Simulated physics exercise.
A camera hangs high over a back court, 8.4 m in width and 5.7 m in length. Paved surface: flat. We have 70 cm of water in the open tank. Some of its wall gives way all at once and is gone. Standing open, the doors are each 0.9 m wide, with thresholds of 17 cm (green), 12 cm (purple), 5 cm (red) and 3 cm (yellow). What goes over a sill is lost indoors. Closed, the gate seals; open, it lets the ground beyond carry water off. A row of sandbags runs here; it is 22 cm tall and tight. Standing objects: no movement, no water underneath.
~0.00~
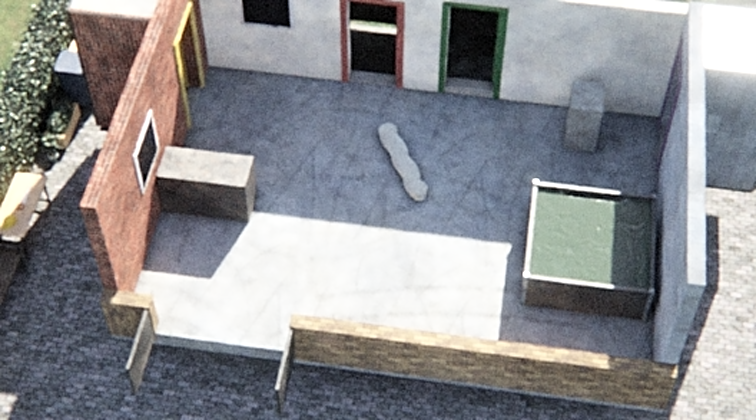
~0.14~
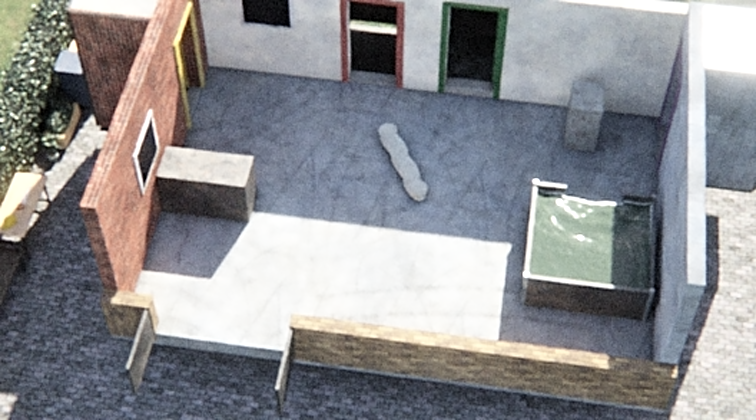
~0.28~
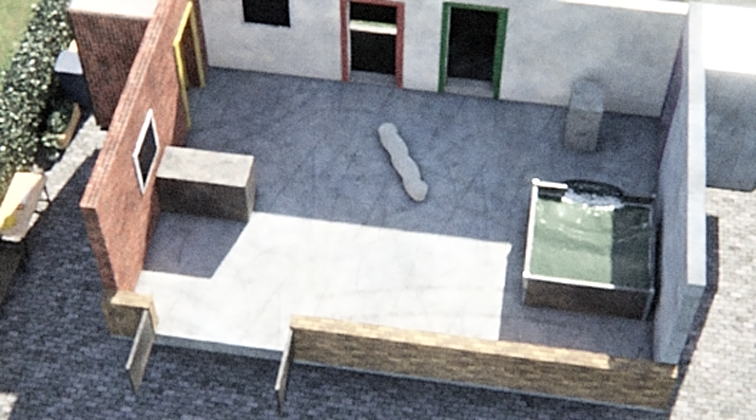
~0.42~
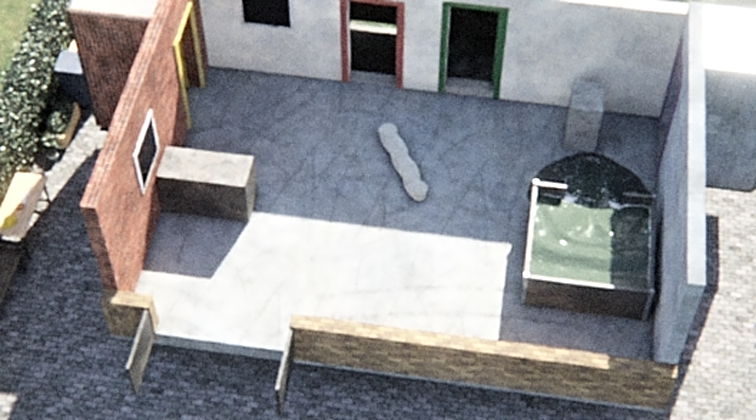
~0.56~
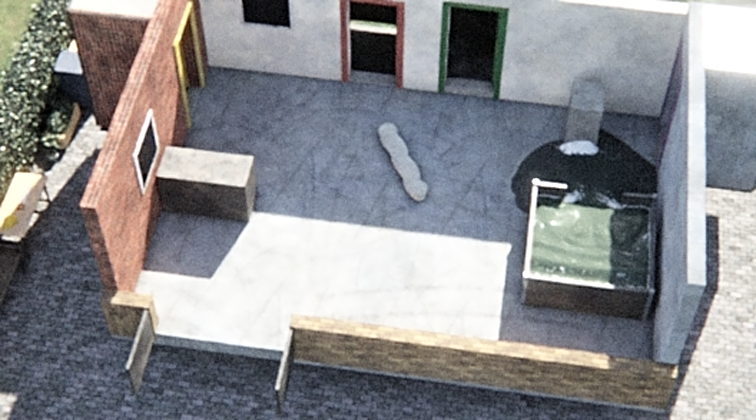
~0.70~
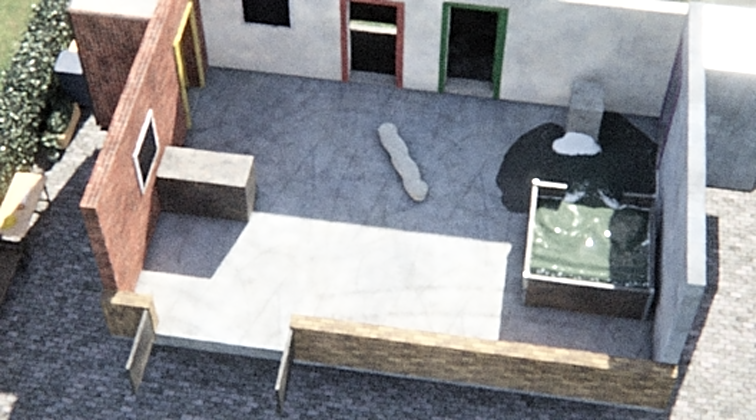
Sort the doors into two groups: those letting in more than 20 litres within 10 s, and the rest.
The green door goes with the rest; the purple door goes in the first group; the red door goes in the first group; the yellow door goes in the first group.
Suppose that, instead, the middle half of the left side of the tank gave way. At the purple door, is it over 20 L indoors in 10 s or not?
In that case, purple door: Less than that.
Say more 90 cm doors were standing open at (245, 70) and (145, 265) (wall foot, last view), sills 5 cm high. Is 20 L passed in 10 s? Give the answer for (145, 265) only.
Short of it.
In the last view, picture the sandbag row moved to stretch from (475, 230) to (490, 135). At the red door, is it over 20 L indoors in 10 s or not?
Result at red: Limit not reached.
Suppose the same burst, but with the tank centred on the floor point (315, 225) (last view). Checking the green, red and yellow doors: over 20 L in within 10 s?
Green gets no more than that, red gets more than that, yellow gets more than that.
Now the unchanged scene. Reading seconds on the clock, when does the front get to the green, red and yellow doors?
So green at 1.4 s, red at 2.0 s, and yellow at 3.6 s.
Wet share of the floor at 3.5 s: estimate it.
Close to 35 in a hundred parts are wet.
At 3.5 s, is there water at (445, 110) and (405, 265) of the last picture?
In that order: Under water, still dry.
After 1.4 s water covers 15 % of the floor and is deepest (52 cm) near (654, 120); green door 7 cm at the sill, 0 L in, purple door 21 cm at the sill, 1 L in, red door not reached, yellow door not reached.
After 2.2 s water covers 20 % of the floor and is deepest (40 cm) near (654, 120); green door 17 cm at the sill, 0 L in, purple door 28 cm at the sill, 60 L in, red door 5 cm at the sill, 0 L in, yellow door not reached.
After 3.5 s water covers 35 % of the floor and is deepest (25 cm) near (581, 157); green door 13 cm at the sill, 1 L in, purple door 25 cm at the sill, 169 L in, red door 7 cm at the sill, 2 L in, yellow door not reached.
After 6.0 s water covers 50 % of the floor and is deepest (18 cm) near (624, 117); green door 10 cm at the sill, 1 L in, purple door 17 cm at the sill, 254 L in, red door 10 cm at the sill, 17 L in, yellow door 13 cm at the sill, 98 L in.
After 10.0 s water covers 70 % of the floor and is deepest (10 cm) near (608, 216); green door 6 cm at the sill, 1 L in, purple door 9 cm at the sill, 269 L in, red door 7 cm at the sill, 50 L in, yellow door 9 cm at the sill, 217 L in.
